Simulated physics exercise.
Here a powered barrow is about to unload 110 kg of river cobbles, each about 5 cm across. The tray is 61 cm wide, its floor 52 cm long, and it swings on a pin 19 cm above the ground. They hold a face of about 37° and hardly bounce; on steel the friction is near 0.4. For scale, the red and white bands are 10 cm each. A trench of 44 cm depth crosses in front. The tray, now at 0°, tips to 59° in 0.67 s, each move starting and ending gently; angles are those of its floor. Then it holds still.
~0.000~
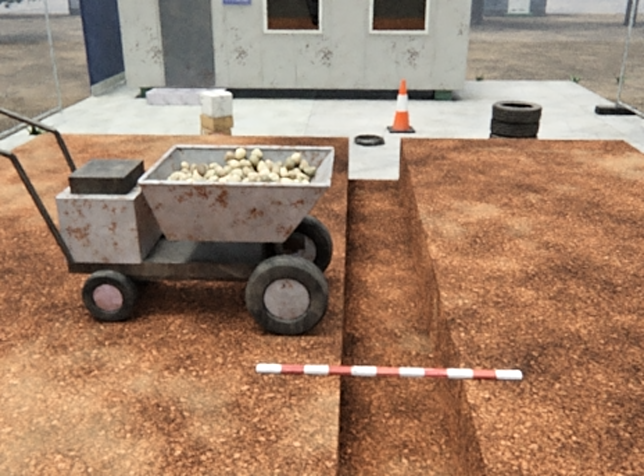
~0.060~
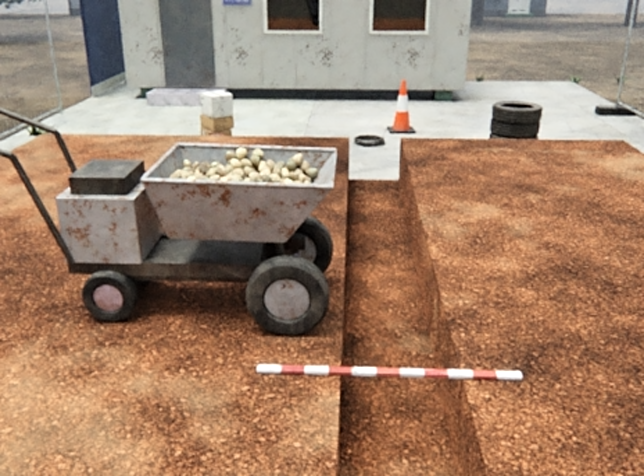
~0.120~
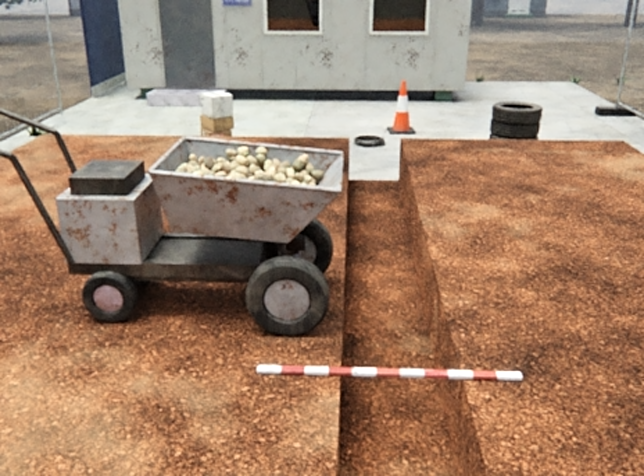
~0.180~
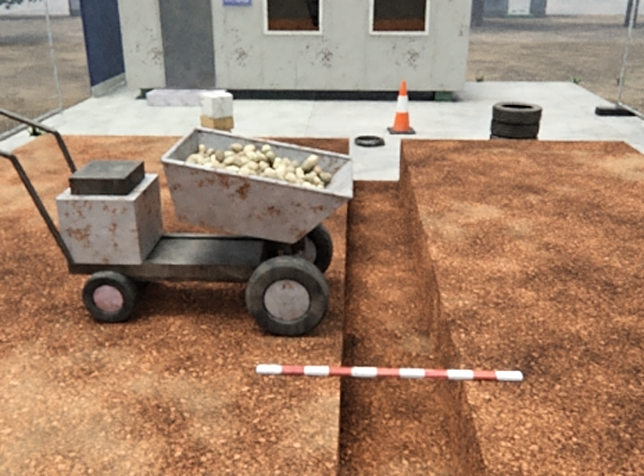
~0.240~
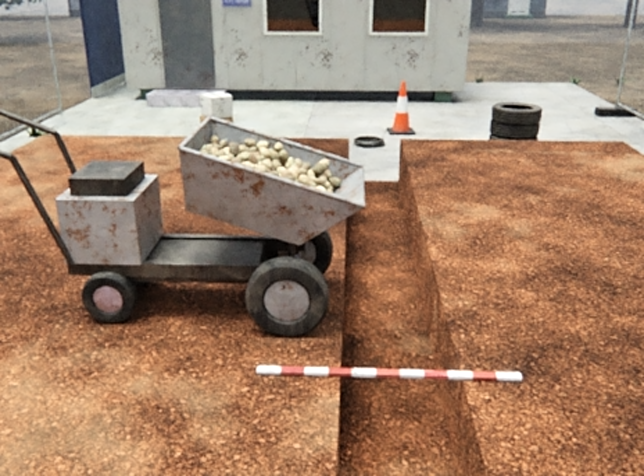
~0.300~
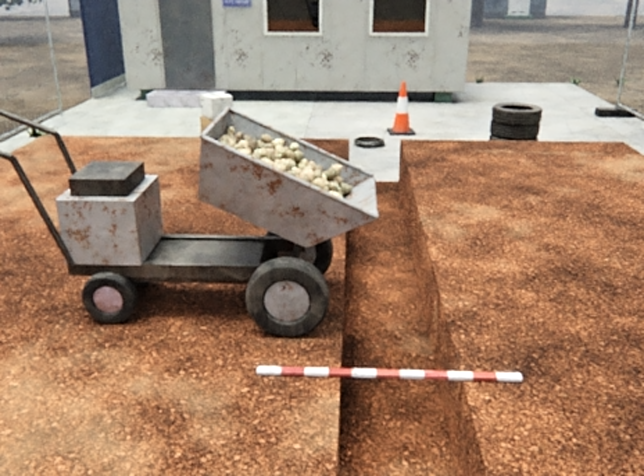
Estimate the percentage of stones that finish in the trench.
Some 32 per cent of it.
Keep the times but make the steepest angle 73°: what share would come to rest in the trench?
Then about 45 per cent.
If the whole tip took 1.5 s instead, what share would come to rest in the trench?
In that case some 40 per cent.
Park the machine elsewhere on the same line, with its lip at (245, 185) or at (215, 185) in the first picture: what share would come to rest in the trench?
About 65 and 55 per cent.
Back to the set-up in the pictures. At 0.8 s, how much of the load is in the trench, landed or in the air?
Some 10 per cent.
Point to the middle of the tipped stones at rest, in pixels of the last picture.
Near (458, 309).
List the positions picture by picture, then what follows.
The first frame shows lip at (329, 186), floor tilted 0°, highest stones at (243, 163).
The second frame shows lip at (332, 187), floor tilted 1°, highest stones at (236, 163); the stones move at 0.3 m/s on average.
The third frame shows lip at (340, 191), floor tilted 5°, highest stones at (236, 159); the stones move at 0.6 m/s on average.
The fourth frame shows lip at (351, 197), floor tilted 10°, highest stones at (222, 158); the stones move at 0.9 m/s on average.
The fifth frame shows lip at (364, 206), floor tilted 17°, highest stones at (223, 149); the stones move at 1.0 m/s on average.
In the sixth frame, the tray is at 25°, its lip at (378, 217); the top of the load is at (232, 141); the stones move at 1.1 m/s on average.
After 0.5 s the floor is at 50°; 100 % in the tray; the foremost stones are at (379, 230).
After 0.8 s the floor is at 59°; 89 % in the tray, 9 % in the trench, 2 % past the trench; the foremost stones are at (465, 296).
After 1.1 s the floor is at 59°; 52 % in the tray, 14 % in the trench, 34 % past the trench; the foremost stones are at (565, 313).
After 3.1 s the floor is at 59°; 32 % in the tray, 32 % in the trench, 36 % past the trench; the foremost stones are past the picture's edge.
